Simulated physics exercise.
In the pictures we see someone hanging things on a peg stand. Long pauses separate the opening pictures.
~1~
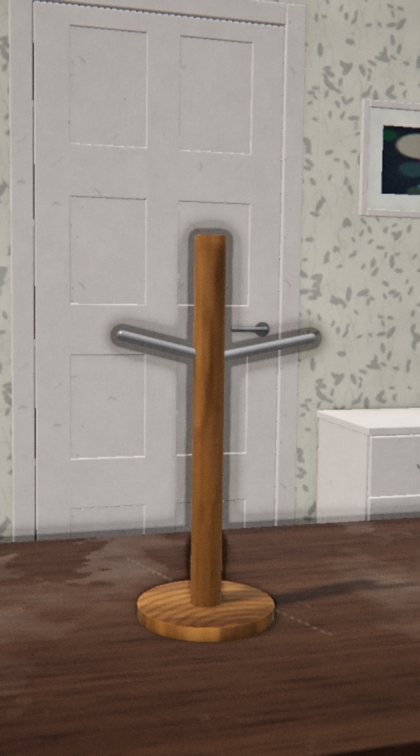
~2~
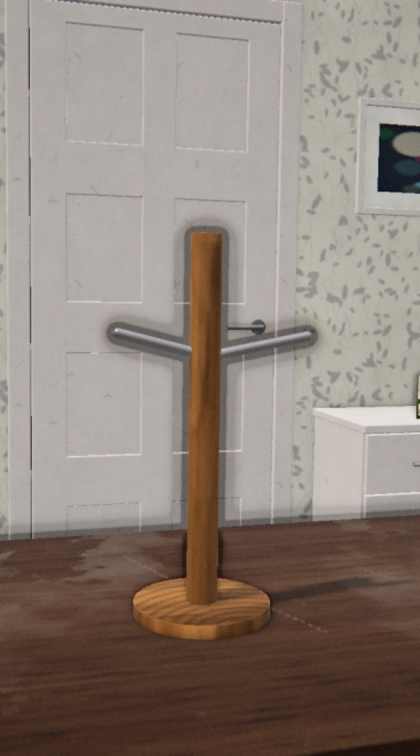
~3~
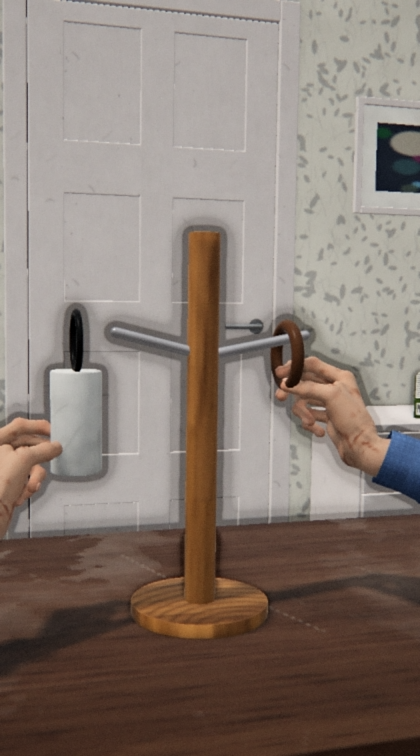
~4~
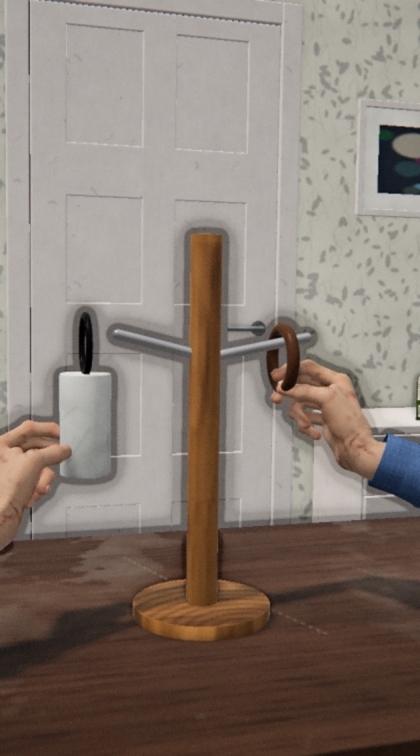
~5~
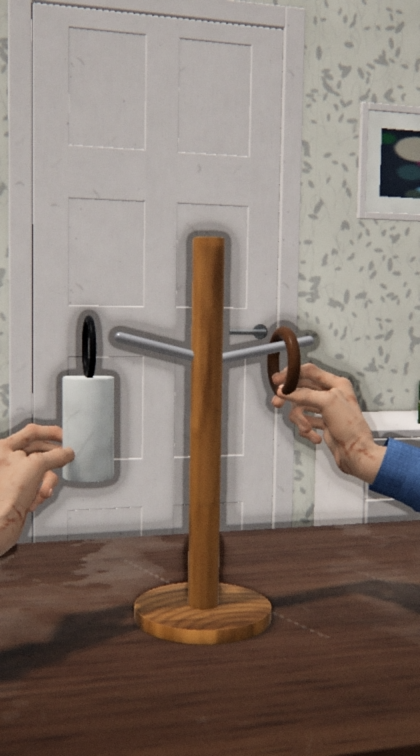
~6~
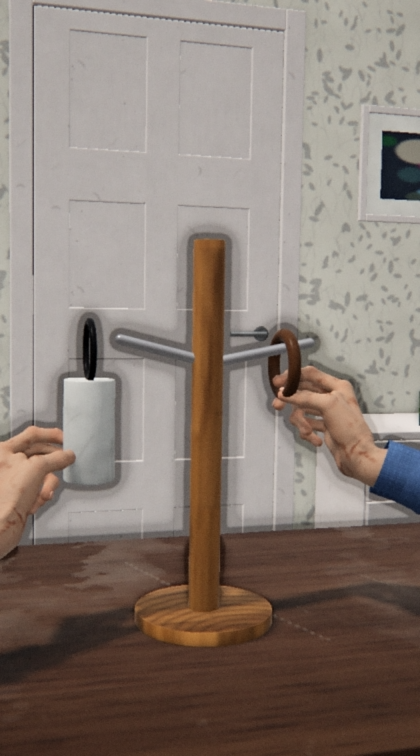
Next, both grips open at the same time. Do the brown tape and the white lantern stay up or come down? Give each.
In the end the brown tape stays up, the white lantern comes down.
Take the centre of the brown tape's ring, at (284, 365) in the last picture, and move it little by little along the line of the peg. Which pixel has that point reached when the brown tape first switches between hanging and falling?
The switch point lies roughly at (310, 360).
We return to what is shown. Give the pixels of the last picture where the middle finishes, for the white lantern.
Its centre ends up near (89, 551).
Then, 0.14 s on from there, brown tape at rest near (284, 366); white lantern displaced about its own width near (90, 443).
Then, 0.22 s on from there, brown tape at rest near (285, 366); white lantern on its way down near (89, 540).
In the end, the brown tape hangs there, near (285, 366); the white lantern slips down, near (89, 552).
